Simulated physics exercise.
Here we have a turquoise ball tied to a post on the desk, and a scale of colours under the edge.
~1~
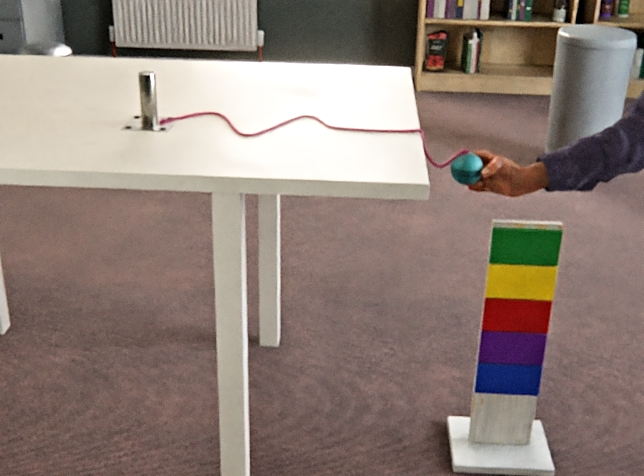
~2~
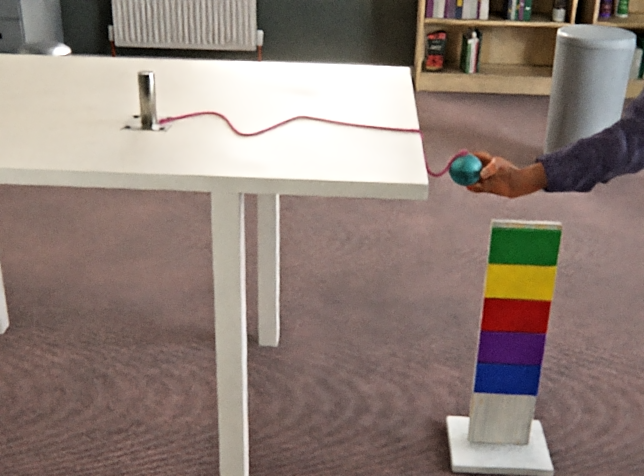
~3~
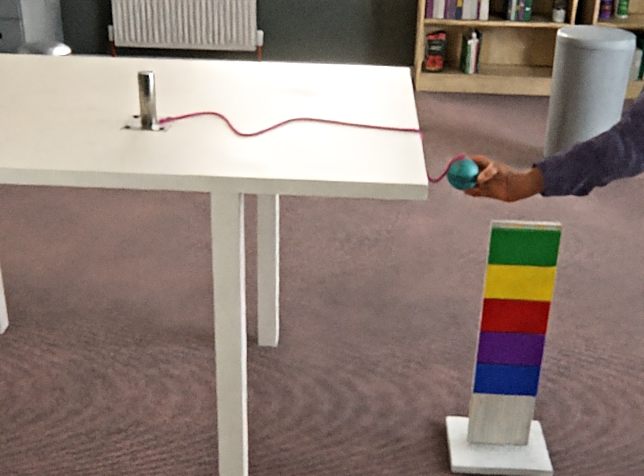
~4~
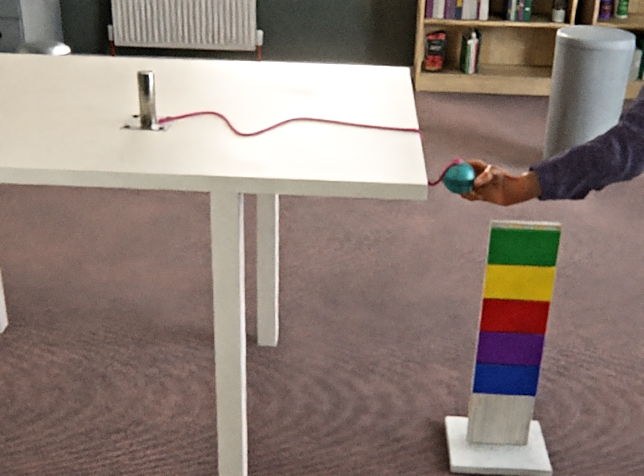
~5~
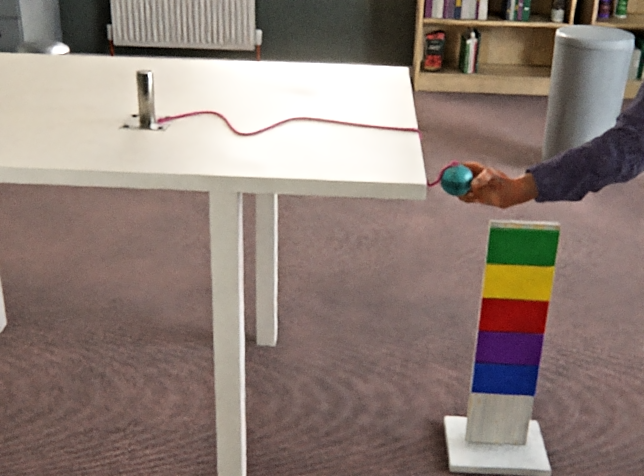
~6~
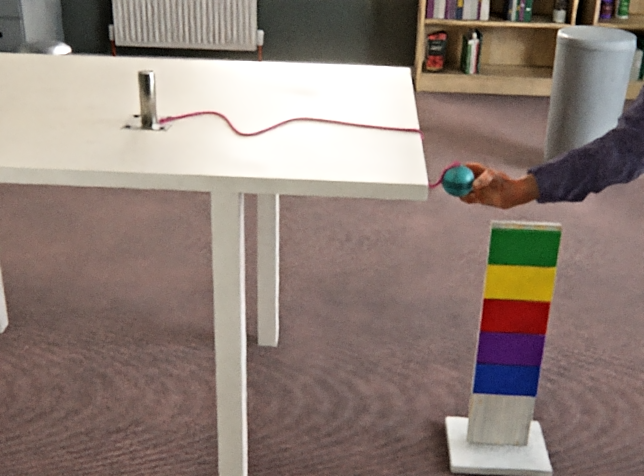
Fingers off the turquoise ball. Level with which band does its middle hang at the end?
The red one.
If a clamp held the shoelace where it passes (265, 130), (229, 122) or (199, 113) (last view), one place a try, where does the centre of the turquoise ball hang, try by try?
Try by try, around (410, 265), (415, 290) and (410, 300).
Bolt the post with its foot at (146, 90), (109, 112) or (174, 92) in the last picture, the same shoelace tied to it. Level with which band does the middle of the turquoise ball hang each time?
One after the other, yellow; yellow; red.
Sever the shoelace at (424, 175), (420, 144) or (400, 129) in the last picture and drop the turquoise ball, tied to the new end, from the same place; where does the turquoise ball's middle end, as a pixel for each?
The places are (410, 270), (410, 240) and (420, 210).
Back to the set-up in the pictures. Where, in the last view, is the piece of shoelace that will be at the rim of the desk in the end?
It lies at about (333, 122).
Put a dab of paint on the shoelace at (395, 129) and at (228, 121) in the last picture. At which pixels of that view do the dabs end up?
They go to (418, 199) and to (257, 127).
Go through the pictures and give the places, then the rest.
In the first frame, turquoise ball (467, 169); green (526, 248); yellow (521, 283); red (517, 317); purple (513, 349); blue (509, 380).
In the second frame, turquoise ball (465, 170); shoelace through (196, 114) (234, 129) (282, 123) (345, 124) (420, 142).
In the third frame, turquoise ball (463, 174).
In the fourth frame, turquoise ball (460, 178); shoelace through (195, 114) (233, 128) (282, 123) (350, 124) (420, 148).
In the fifth frame, turquoise ball (456, 180).
In the sixth frame, turquoise ball (458, 181); shoelace through (196, 114) (234, 128) (282, 123) (351, 124) (420, 148).
Soon after, ball near (385, 318); level with red.
After that, ball near (414, 320); level with red.
In the end, ball near (410, 321); level with red. The shoelace holds its middle at red.
